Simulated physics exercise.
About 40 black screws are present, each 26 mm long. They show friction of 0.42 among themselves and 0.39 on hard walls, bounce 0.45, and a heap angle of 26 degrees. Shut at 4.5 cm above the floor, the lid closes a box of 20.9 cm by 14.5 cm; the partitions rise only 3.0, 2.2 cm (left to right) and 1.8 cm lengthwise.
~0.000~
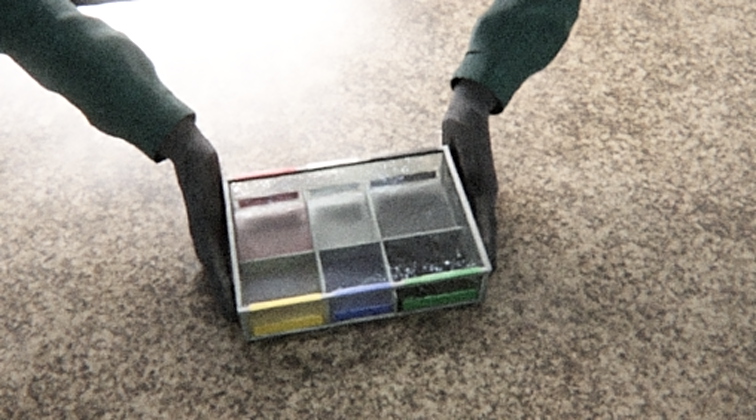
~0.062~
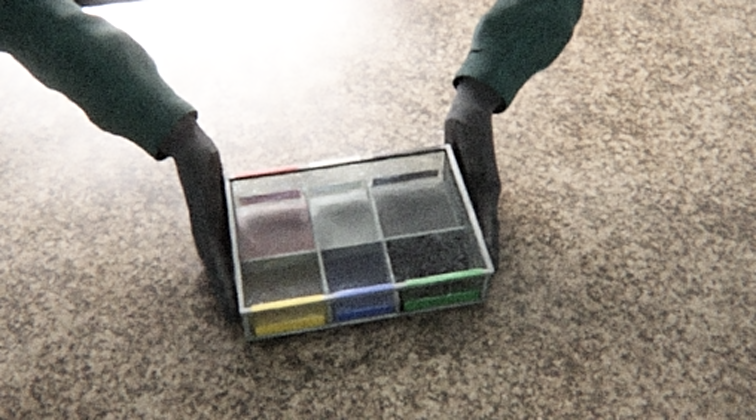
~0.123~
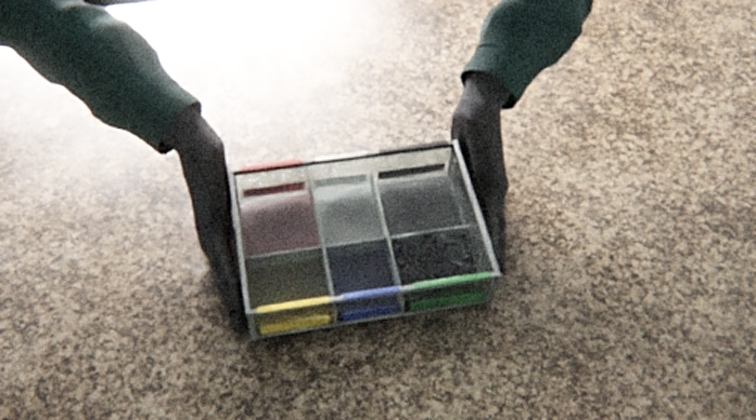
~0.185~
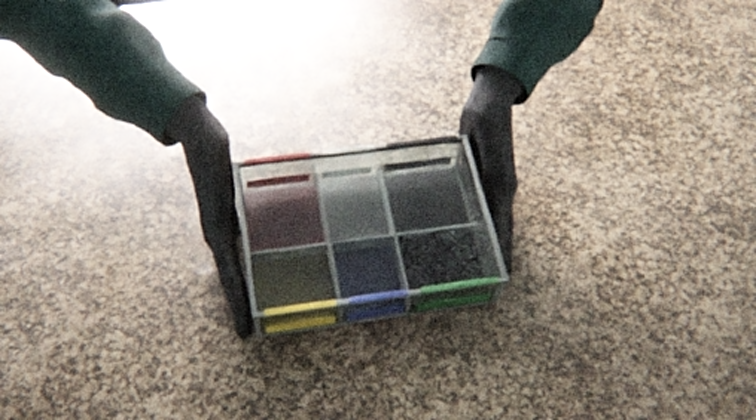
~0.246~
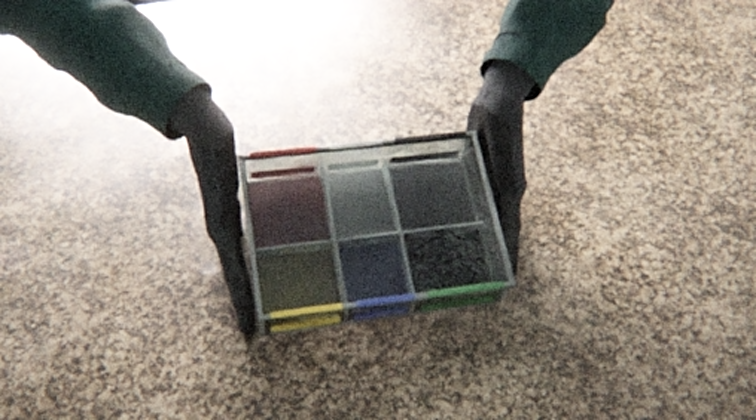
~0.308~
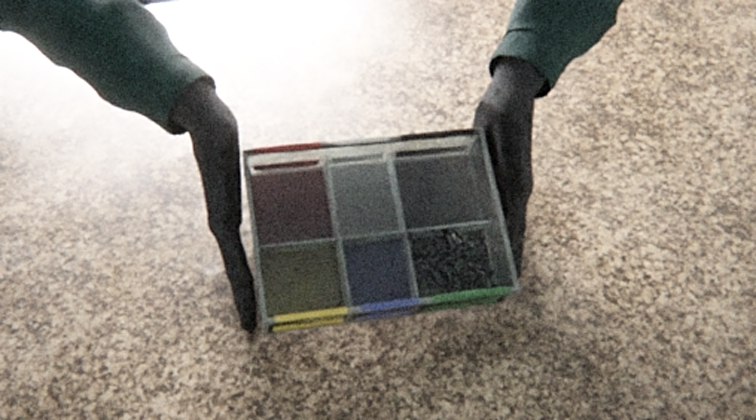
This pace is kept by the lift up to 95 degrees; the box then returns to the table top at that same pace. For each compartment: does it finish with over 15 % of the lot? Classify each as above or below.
Classification: Red compartment below, blue compartment below, green compartment above, yellow compartment below, white compartment below, black compartment below.
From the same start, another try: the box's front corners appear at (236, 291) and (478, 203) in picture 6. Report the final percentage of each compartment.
Each compartment ends with this per cent: Red 75, blue 0, green 0, yellow 0, white 25 and black 0.
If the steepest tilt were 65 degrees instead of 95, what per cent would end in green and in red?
Green 100 %, red 0 %.
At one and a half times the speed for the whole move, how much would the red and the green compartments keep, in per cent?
The red compartment gets 0 % while the green one gets 100 %.
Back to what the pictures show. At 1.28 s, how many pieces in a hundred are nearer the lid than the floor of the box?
I'd put it at some 30 percent.
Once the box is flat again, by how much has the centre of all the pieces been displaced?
Measured shift: Some 2.0 cm.
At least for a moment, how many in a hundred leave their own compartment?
Estimate: Near 0 %.
After 1.28 s, tilt 94 degrees; green 100 %.
After 1.92 s, tilt 41 degrees; green 100 %.
After 2.61 s, tilt 0 degrees; green 100 %.
In the end, at 2.9 s, red 0 %, blue 0 %, green 100 %, yellow 0 %, white 0 %, black 0 %.
